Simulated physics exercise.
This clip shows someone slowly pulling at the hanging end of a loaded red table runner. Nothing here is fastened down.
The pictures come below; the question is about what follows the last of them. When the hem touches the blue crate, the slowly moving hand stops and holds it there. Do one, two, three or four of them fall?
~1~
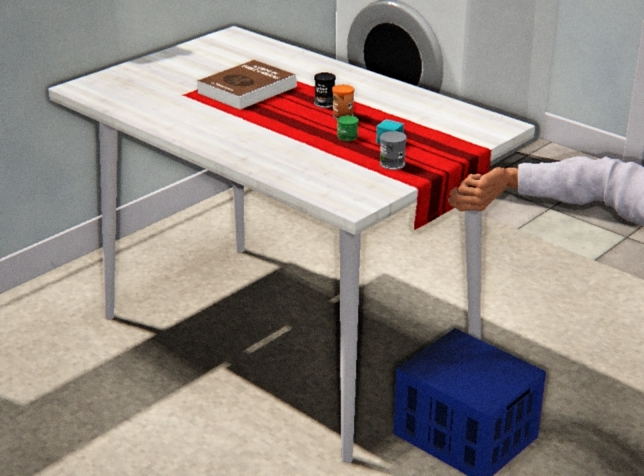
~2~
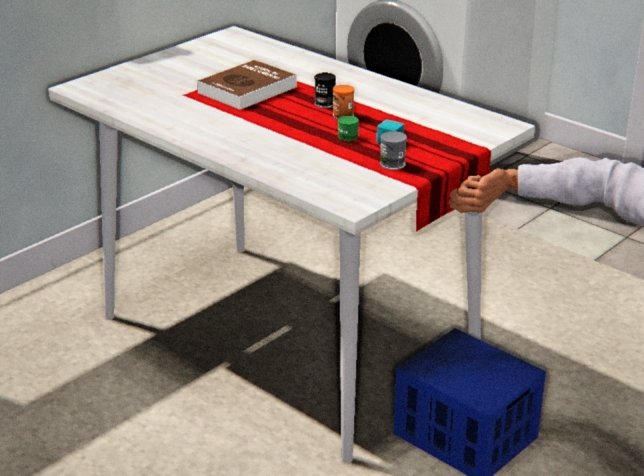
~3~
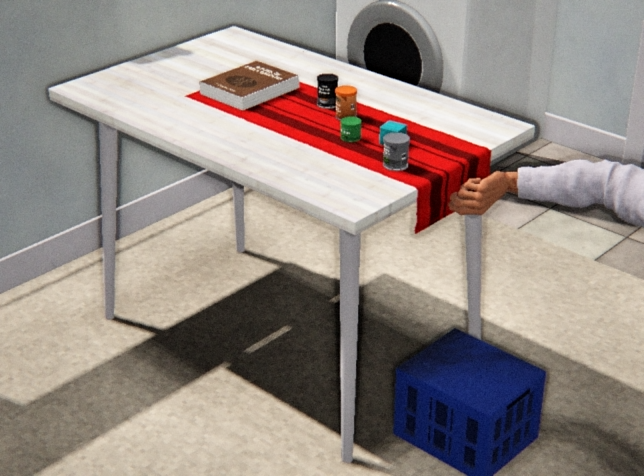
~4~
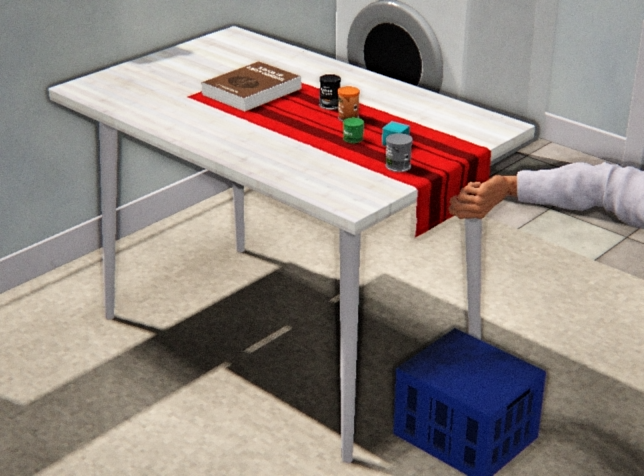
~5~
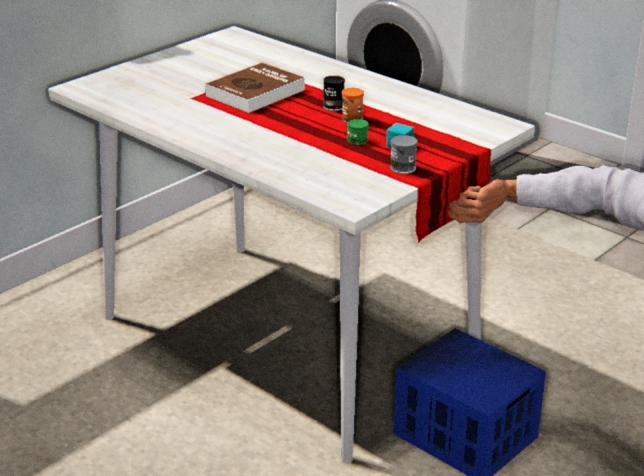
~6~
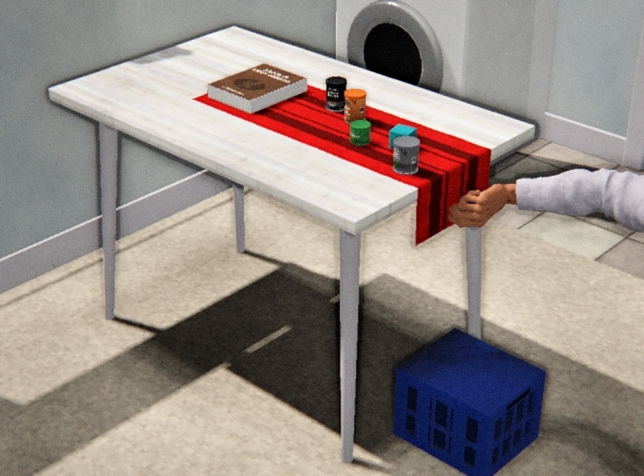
It is four.
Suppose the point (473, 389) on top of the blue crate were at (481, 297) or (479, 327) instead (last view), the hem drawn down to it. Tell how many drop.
Then 1, then 2.
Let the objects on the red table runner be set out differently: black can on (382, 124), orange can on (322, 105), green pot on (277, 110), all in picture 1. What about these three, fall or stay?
In the end the black can is no longer on top, the orange can is still on top, and the green pot is still on top.
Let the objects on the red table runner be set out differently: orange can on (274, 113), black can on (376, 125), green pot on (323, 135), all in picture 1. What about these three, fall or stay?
The orange can is still on top, the black can is off the top, the green pot is off the top.
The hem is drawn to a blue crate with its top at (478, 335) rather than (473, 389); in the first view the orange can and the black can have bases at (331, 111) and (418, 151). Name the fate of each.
The orange can ends up still on top and the black can ends up off the top.
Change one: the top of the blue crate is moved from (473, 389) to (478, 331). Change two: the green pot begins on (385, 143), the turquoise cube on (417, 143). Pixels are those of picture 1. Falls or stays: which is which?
Green pot: Lost; turquoise cube: Lost.
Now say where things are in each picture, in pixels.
In the first frame, hem (414, 230); grey can (393, 137); turquoise cube (390, 125); green pot (348, 120); orange can (344, 88); black can (325, 76); top of the crate (473, 389).
In the second frame, hem (416, 232); grey can (394, 137).
In the third frame, hem (415, 234); turquoise cube (394, 126).
In the fourth frame, hem (415, 237); green pot (354, 122); top of the crate (473, 389).
In the fifth frame, hem (418, 243); orange can (353, 92).
In the sixth frame, hem (415, 246); grey can (407, 141); turquoise cube (403, 129); green pot (360, 124); orange can (356, 92); black can (336, 80).
Soon after, hem near (450, 287); grey can and turquoise cube gone.
Then, hem near (448, 337); grey can, turquoise cube and green pot gone.
At rest, hem on the crate; grey can, turquoise cube, green pot and orange can gone. Over the edge go four.
